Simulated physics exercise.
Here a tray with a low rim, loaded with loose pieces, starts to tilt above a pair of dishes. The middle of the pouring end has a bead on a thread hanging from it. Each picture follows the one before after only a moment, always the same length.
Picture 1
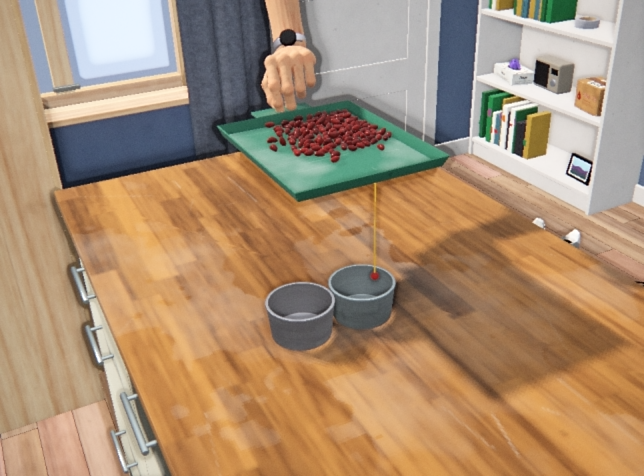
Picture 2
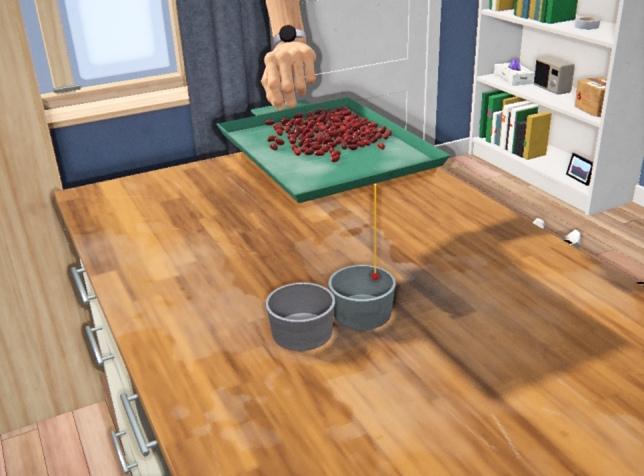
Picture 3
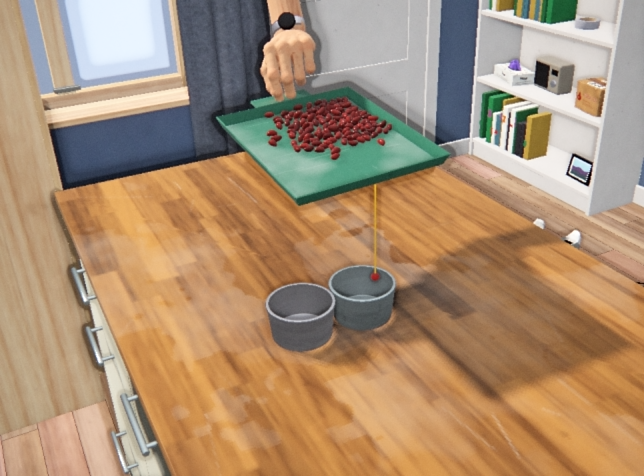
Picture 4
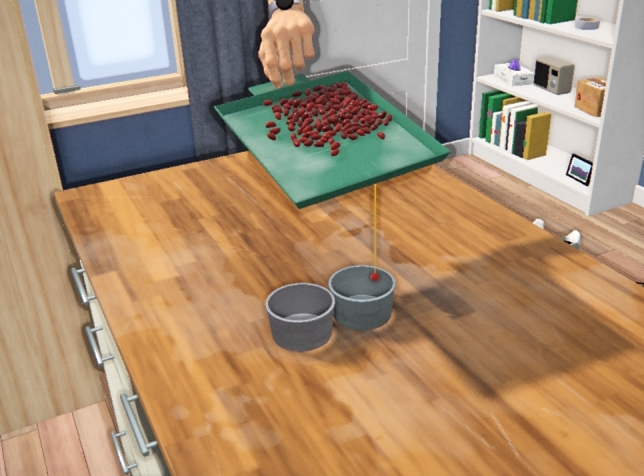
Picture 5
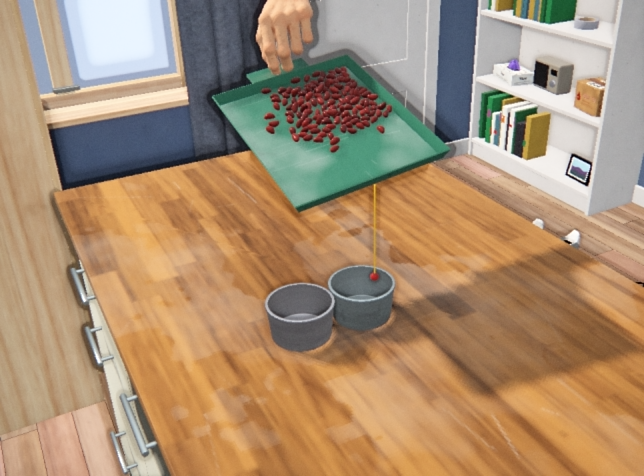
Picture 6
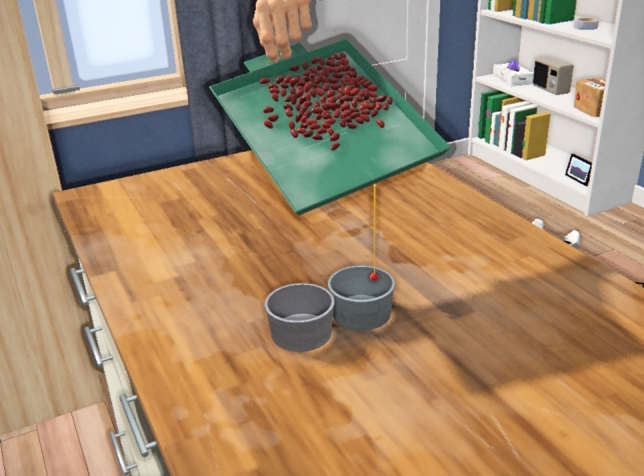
A green tray of red beans starting level, then tilting down toward its left front corner as a hand lifts its back.
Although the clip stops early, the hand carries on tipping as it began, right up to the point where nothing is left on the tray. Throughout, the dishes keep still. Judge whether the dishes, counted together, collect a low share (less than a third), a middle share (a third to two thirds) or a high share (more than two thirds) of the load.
The dishes collect a low share.
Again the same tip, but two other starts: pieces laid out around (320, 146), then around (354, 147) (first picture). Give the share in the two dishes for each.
It would be about 40 per cent for the first and about 40 per cent for the second.
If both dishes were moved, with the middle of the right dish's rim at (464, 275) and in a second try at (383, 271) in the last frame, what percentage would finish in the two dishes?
Close to 0 in a hundred, then close to 0 in a hundred.
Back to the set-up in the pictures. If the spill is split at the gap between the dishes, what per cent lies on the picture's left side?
I make it about 60 percent or so.
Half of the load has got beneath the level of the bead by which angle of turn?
Approx. 80° from level.
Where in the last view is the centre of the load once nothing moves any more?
Once it all stops, the middle lies near (323, 379).
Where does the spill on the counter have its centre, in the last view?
The middle is around (325, 392).
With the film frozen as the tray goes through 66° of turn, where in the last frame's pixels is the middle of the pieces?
(320, 217).
Soon after the last picture, tray tipped steeply; about half on the tray; about half in the air.
A little later, tray tipped past a quarter turn; about a quarter in the left dish; most outside both; a stray few in the air.
Later still, tray tipped past a quarter turn; about a quarter in the left dish; most outside both.
At rest, tray tipped past a quarter turn; about a quarter in the left dish; none in the right dish; most outside both.
